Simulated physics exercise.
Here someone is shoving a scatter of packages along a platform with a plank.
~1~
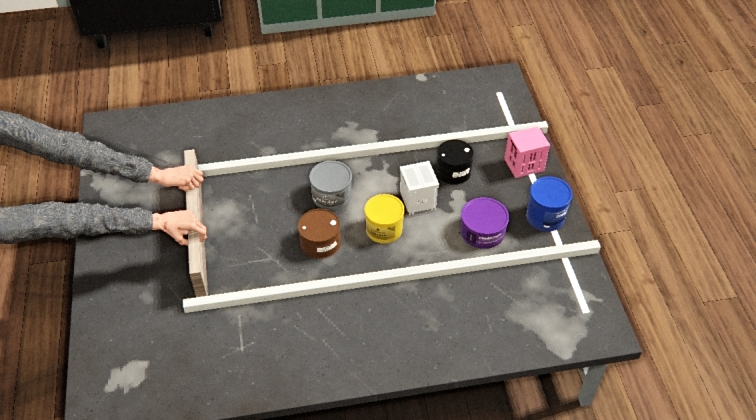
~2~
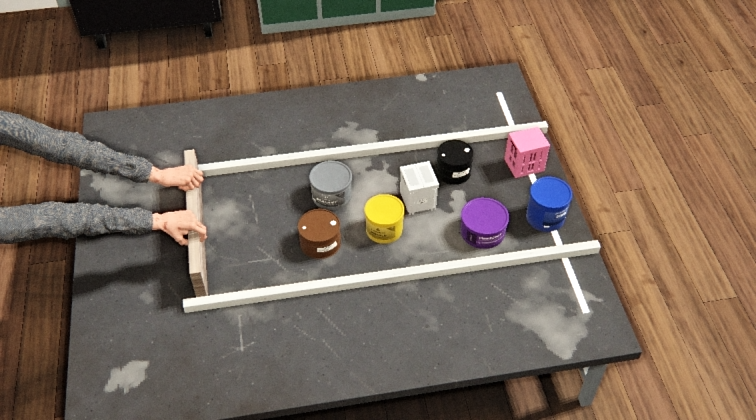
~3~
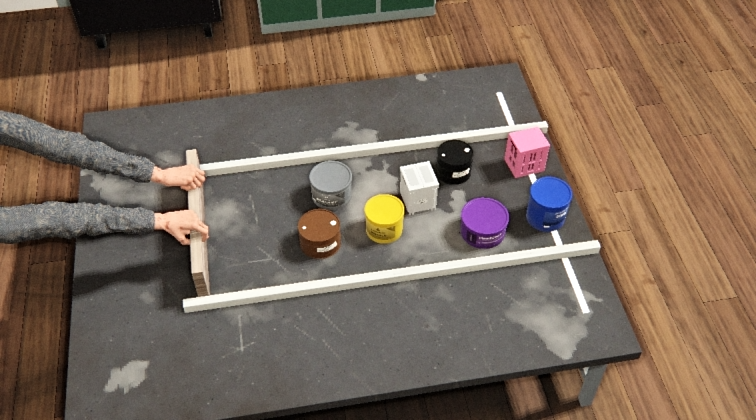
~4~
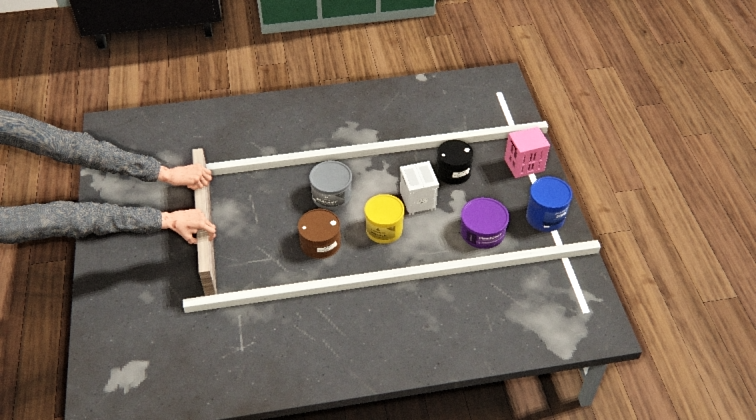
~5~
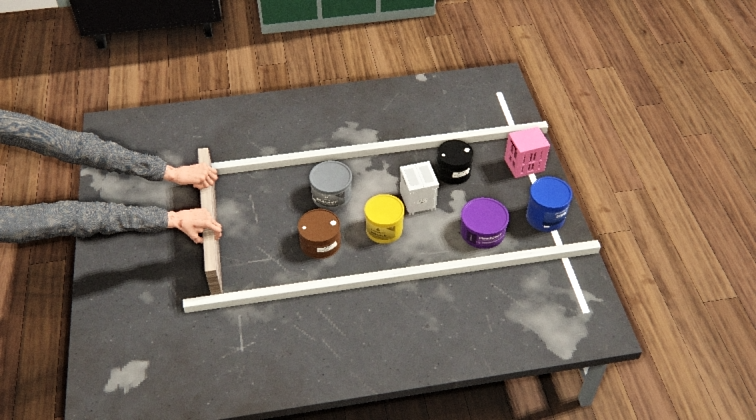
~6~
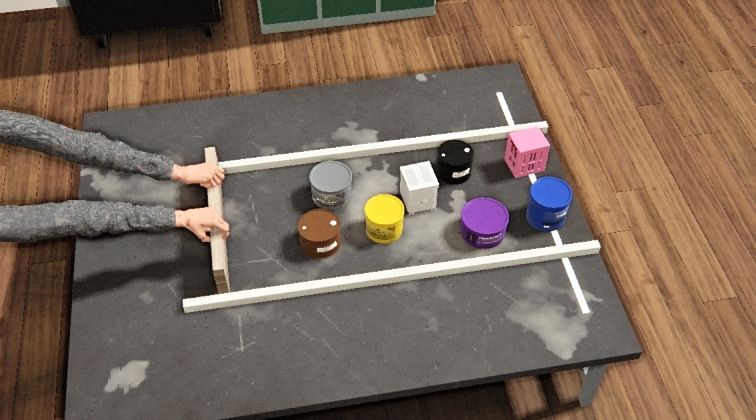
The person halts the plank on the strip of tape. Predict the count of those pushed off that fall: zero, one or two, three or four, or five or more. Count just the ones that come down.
Lost: Five or more.
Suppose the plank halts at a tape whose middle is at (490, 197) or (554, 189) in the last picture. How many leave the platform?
The first try gives 1 and the second gives 8.
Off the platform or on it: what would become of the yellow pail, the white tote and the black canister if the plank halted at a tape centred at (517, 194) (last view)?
Here's how it goes: The yellow pail ends up down, the white tote ends up down, and the black canister is still up there.
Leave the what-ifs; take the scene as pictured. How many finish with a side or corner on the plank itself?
The count comes out at 3.
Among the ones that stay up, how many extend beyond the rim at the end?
Things overhanging at the end: 3.
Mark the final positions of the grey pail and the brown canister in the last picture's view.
Okay, so first (549, 156), and next (562, 188).
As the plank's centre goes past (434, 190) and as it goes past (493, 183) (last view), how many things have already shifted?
7 at one spot and 8 at the other.
Soon after, none off yet; blue pail at rest near (548, 205); pink crate at rest near (527, 152); purple pail at rest near (484, 223).
In the end, the number that fall off is five or more; gone, yellow pail, white tote, black canister, pink crate and blue pail.
